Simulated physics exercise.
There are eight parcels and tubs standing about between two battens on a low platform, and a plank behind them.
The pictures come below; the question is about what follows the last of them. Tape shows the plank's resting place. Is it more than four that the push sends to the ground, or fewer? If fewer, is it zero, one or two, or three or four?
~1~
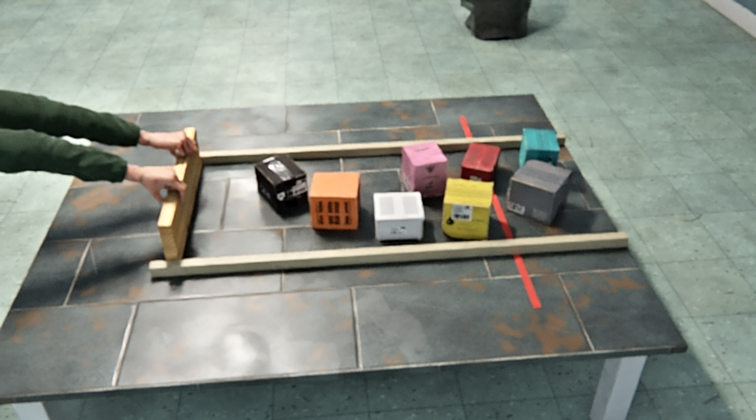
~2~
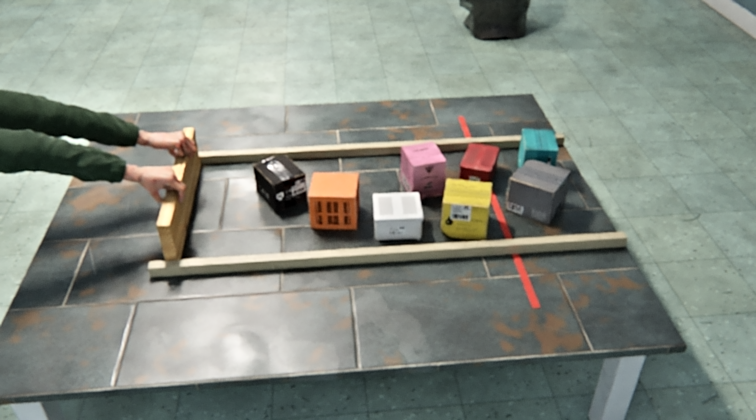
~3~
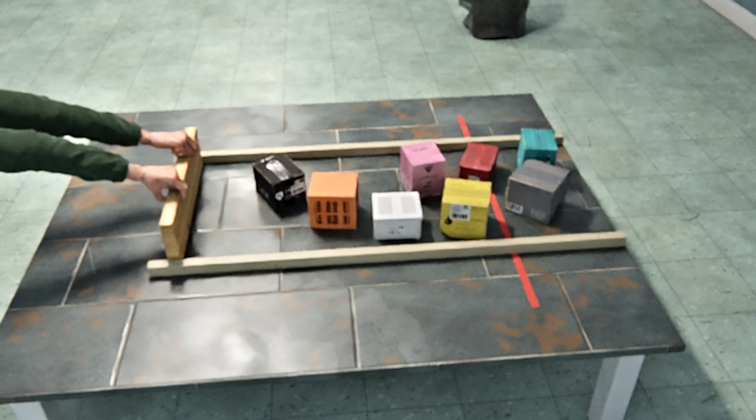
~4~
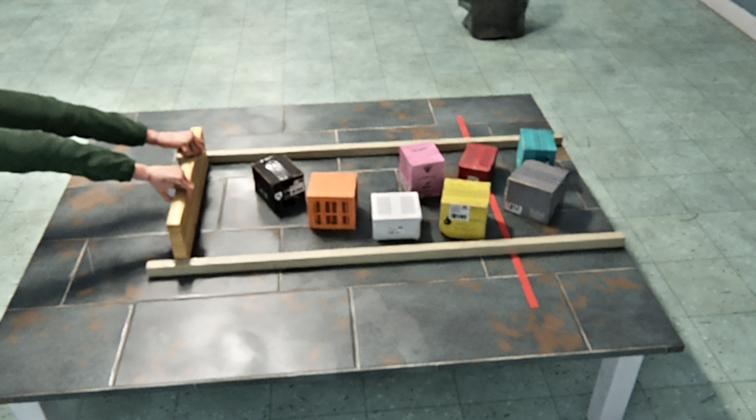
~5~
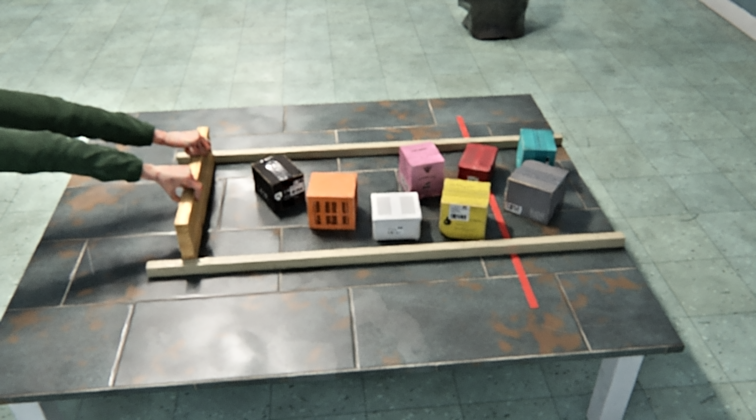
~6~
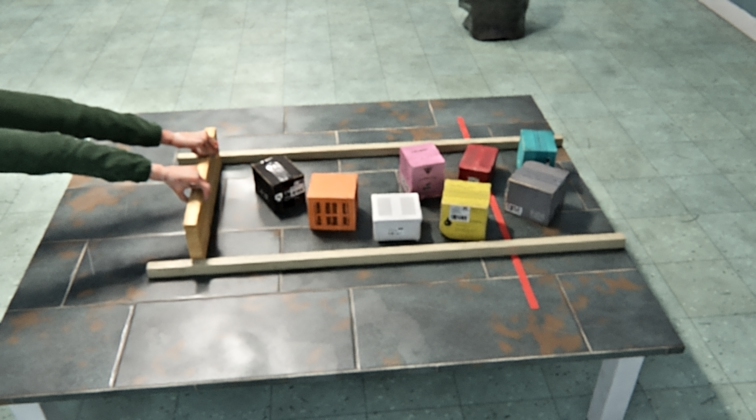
The number sent down is small, one or two.
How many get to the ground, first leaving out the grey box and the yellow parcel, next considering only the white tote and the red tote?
Try 1: 1; try 2: 0.
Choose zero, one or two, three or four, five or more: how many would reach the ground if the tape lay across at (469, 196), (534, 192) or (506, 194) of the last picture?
Going through the places as listed, I'd say none at all, then 3 or 4, then either three or four.
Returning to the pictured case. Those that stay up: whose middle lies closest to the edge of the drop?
Answer: The yellow parcel.
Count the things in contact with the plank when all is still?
2 in contact.
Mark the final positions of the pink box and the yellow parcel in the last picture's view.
One ends up near (541, 164) and the other near (619, 211).
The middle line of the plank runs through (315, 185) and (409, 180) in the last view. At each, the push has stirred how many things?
That makes 2 at the first spot and 7 at the second.
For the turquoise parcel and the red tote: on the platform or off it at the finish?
The turquoise parcel drops away and the red tote stays put.
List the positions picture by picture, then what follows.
The first picture shows turquoise parcel (538, 157); grey box (539, 191); red tote (480, 166); plank (183, 192); tape (493, 194).
The second picture shows grey box (538, 191); orange crate (335, 201).
The third picture shows red tote (479, 166); black parcel (280, 182).
The fourth picture shows turquoise parcel (536, 156); pink box (421, 170).
The fifth picture shows grey box (536, 191); white tote (396, 217).
The sixth picture shows turquoise parcel (536, 157); grey box (536, 192); red tote (478, 167); plank (205, 191); tape (490, 195).
A little later, none off yet; turquoise parcel at rest near (536, 157); grey box at rest near (536, 192); red tote at rest near (478, 167).
Next, none off yet; turquoise parcel at rest near (536, 157); grey box moving near (539, 190); red tote shifted a little near (487, 165).
When it is over, the number that fall off is one or two; down, turquoise parcel.
